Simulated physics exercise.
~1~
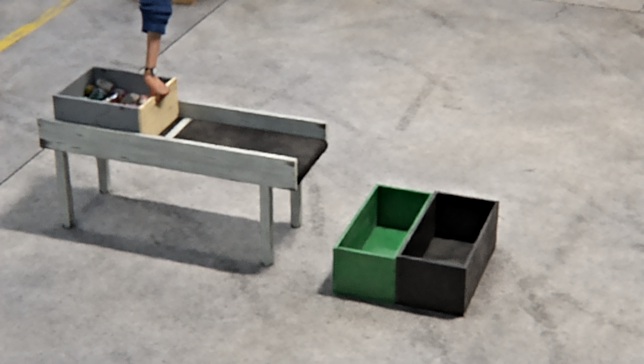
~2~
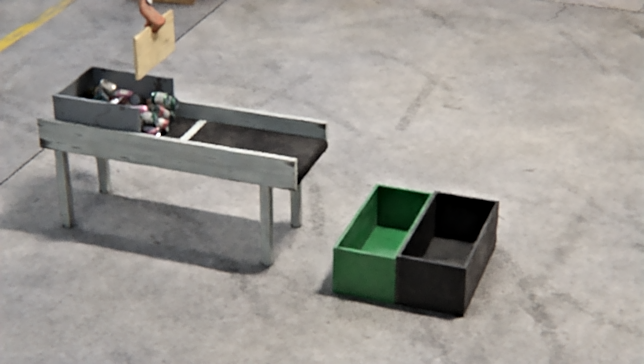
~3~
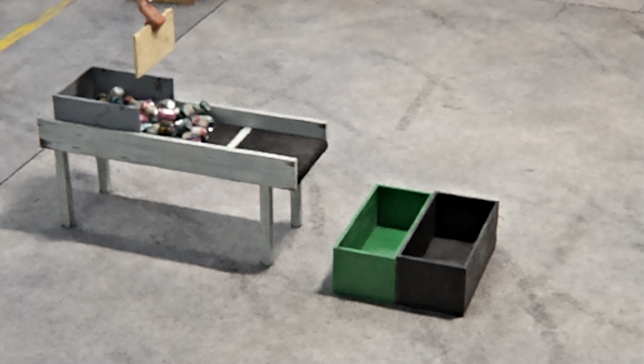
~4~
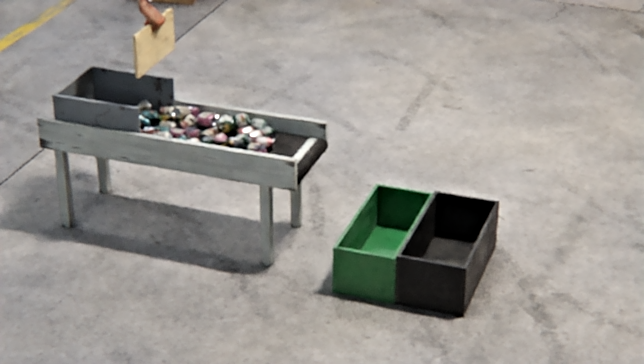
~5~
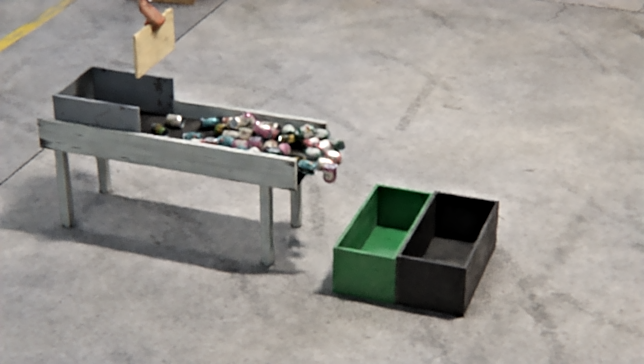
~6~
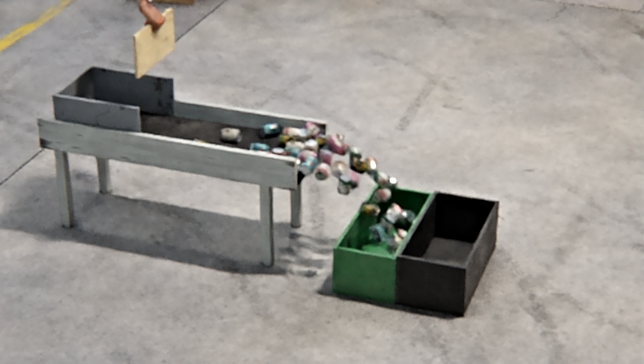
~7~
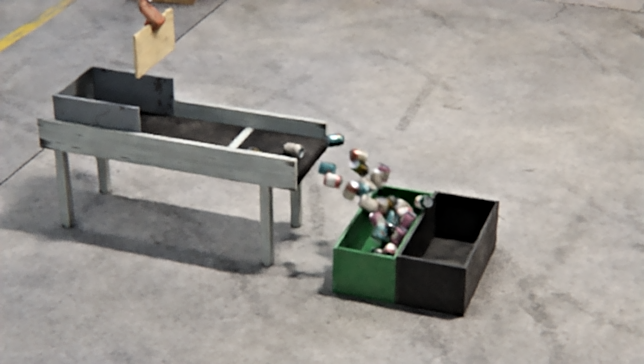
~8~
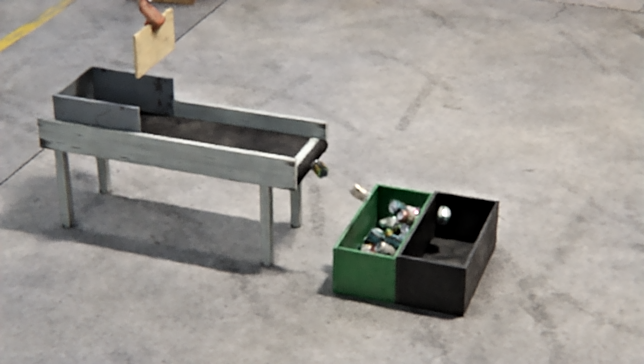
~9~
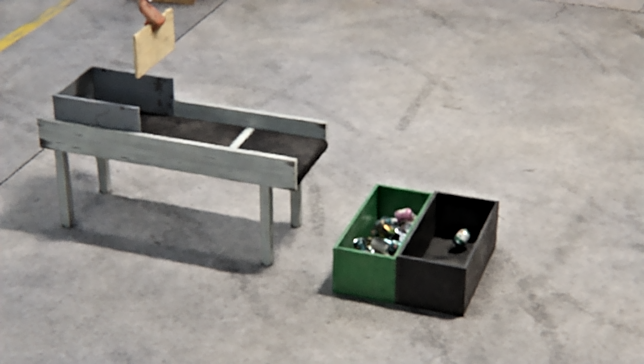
On a concrete floor, a lifted gate frees cans that ride off a belt, mostly into the green bin.
